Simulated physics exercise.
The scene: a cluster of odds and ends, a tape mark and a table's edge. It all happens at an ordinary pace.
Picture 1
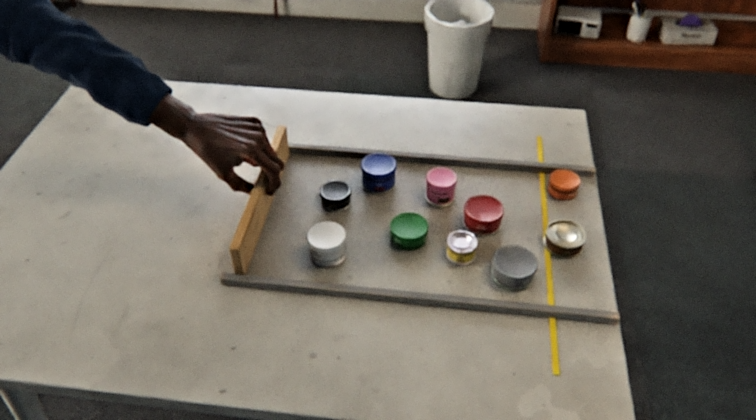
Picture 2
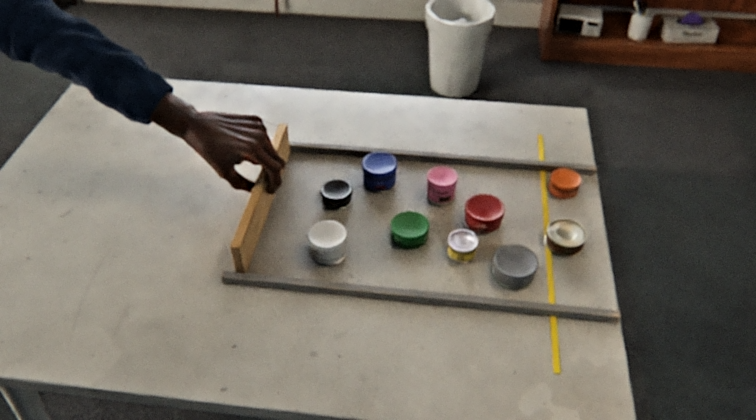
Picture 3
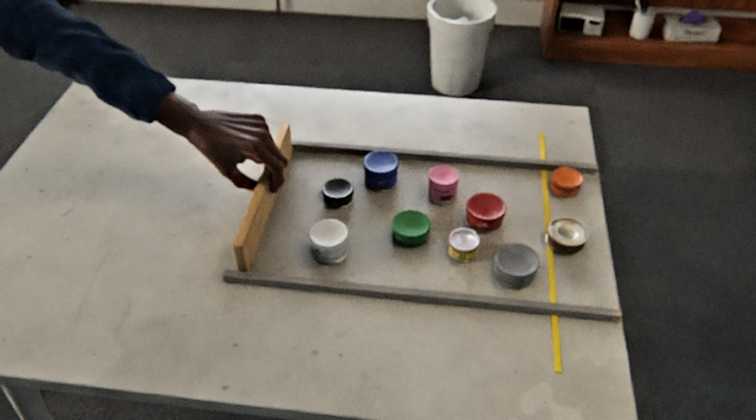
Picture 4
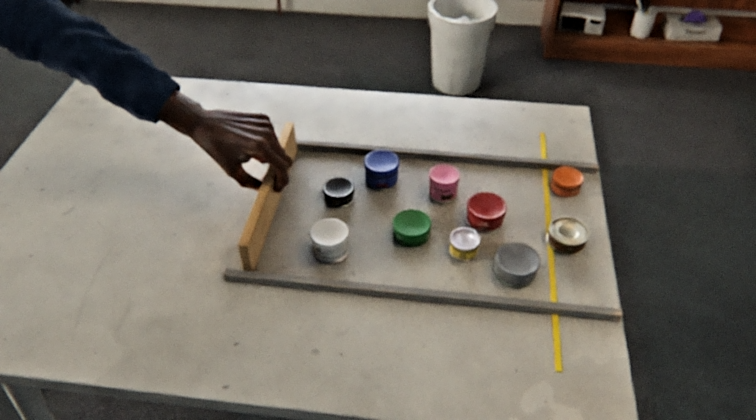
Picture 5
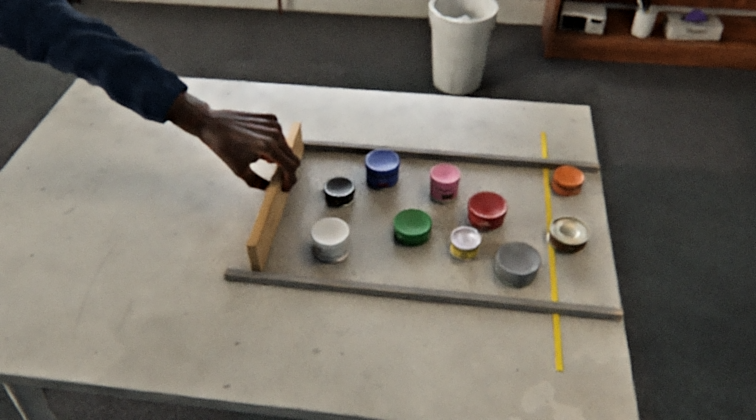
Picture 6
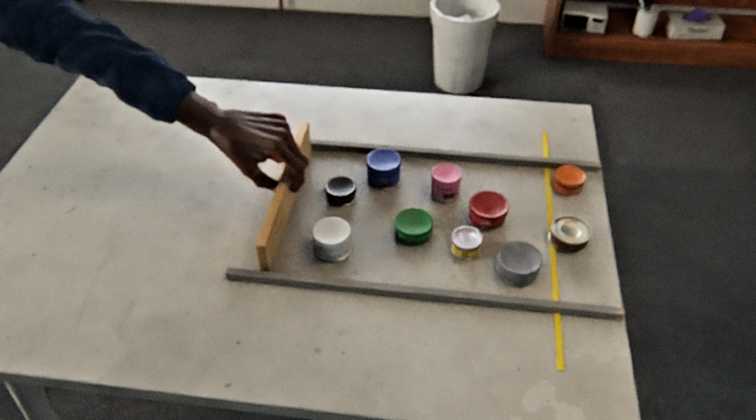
A hand slid an upright wooden board a short way to the right between two rails on a table, while the colourful tubs and tins ahead of it, some beyond a yellow tape line, stayed put.
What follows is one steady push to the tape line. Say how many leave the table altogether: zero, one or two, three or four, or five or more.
As it turns out, the number that fall off is one or two.
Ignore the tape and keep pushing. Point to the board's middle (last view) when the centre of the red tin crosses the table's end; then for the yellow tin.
Its middle is around (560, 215) and around (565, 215).
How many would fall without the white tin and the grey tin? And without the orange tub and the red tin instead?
First 1, then 0.
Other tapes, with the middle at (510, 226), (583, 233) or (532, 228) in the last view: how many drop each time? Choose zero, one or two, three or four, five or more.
The falls would be zero; at least five; none.
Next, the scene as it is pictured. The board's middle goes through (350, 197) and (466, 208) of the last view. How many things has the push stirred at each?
The counts are 2 and 8.
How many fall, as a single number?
In all, 1 of them.
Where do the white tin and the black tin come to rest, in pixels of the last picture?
First (576, 265), then (567, 211).
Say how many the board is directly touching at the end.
It touches 4.
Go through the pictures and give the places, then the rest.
Orange tub (564, 185); brown pot (565, 239); grey tin (514, 268); board (263, 195); tape (546, 235), in the first frame.
Brown pot (565, 238); blue tin (380, 172), in the second frame.
Grey tin (516, 266); pink pot (443, 185), in the third frame.
Orange tub (567, 182); red tin (486, 213), in the fourth frame.
Brown pot (568, 235); yellow tin (465, 244), in the fifth frame.
Orange tub (569, 180); brown pot (570, 235); grey tin (519, 264); board (287, 192); tape (551, 230), in the sixth frame.
Early on, none off yet; orange tub at rest near (569, 180); brown pot at rest near (570, 235); grey tin at rest near (519, 264).
A while later, none off yet; orange tub at rest near (569, 180); brown pot travelled a little near (589, 240); grey tin travelled about its own width near (561, 281).
Finally, the number that fall off is one or two; lost, brown pot.
